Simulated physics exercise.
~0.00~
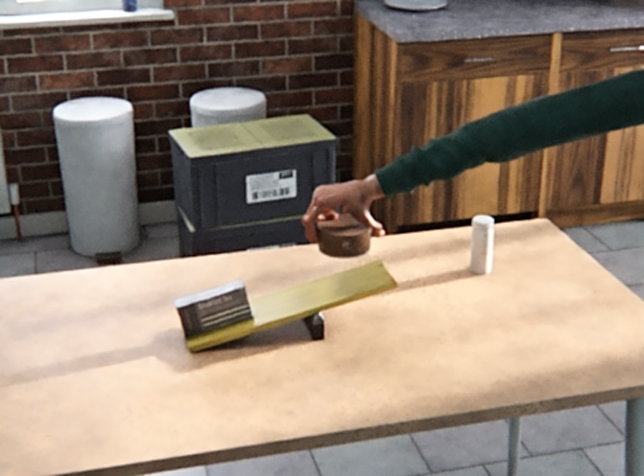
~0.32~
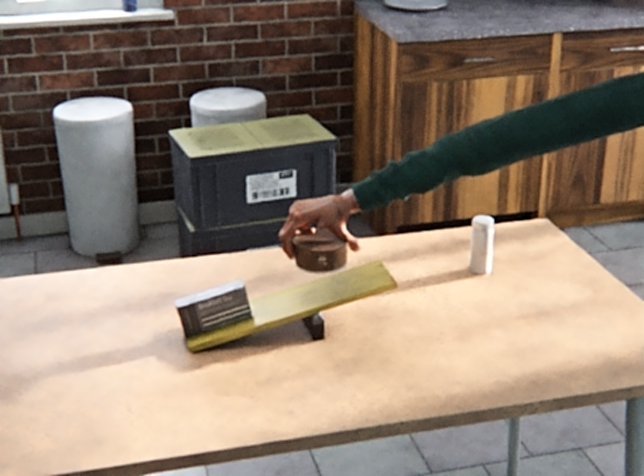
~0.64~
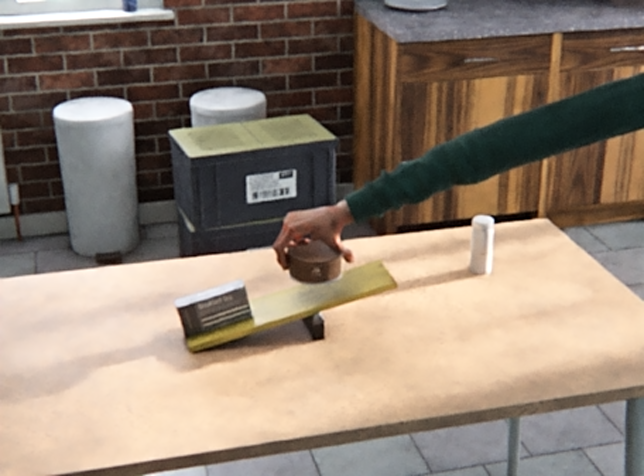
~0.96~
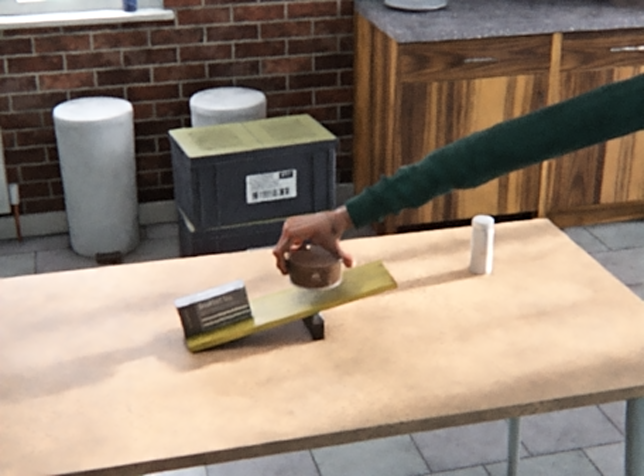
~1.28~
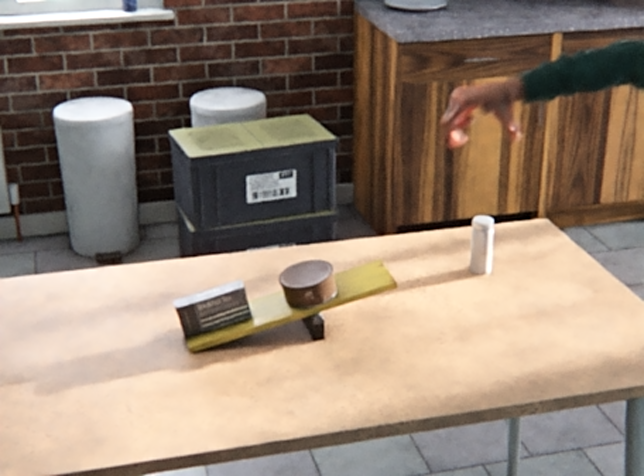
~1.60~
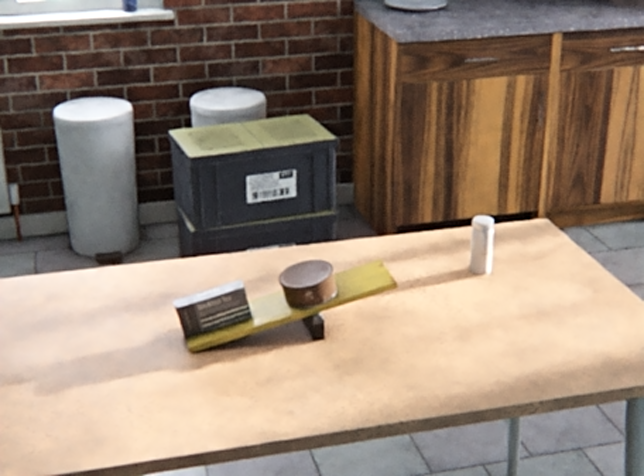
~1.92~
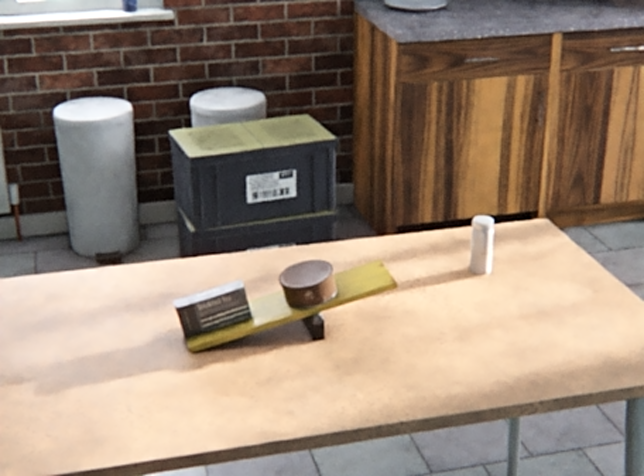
A yellow plank lies tilted across a small dark support on a light wooden table, its left end low beneath a grey packet, in a kitchen seen from slightly above. A white shaker stands to the right, with a brick wall, pale bins, a dark crate and wooden cabinets behind. A hand in a dark green sleeve carries a round brown tub left and down over the plank. It lowers the tub near the middle, lets go and withdraws to the right. The tub rests there, and the plank still leans down to the left.
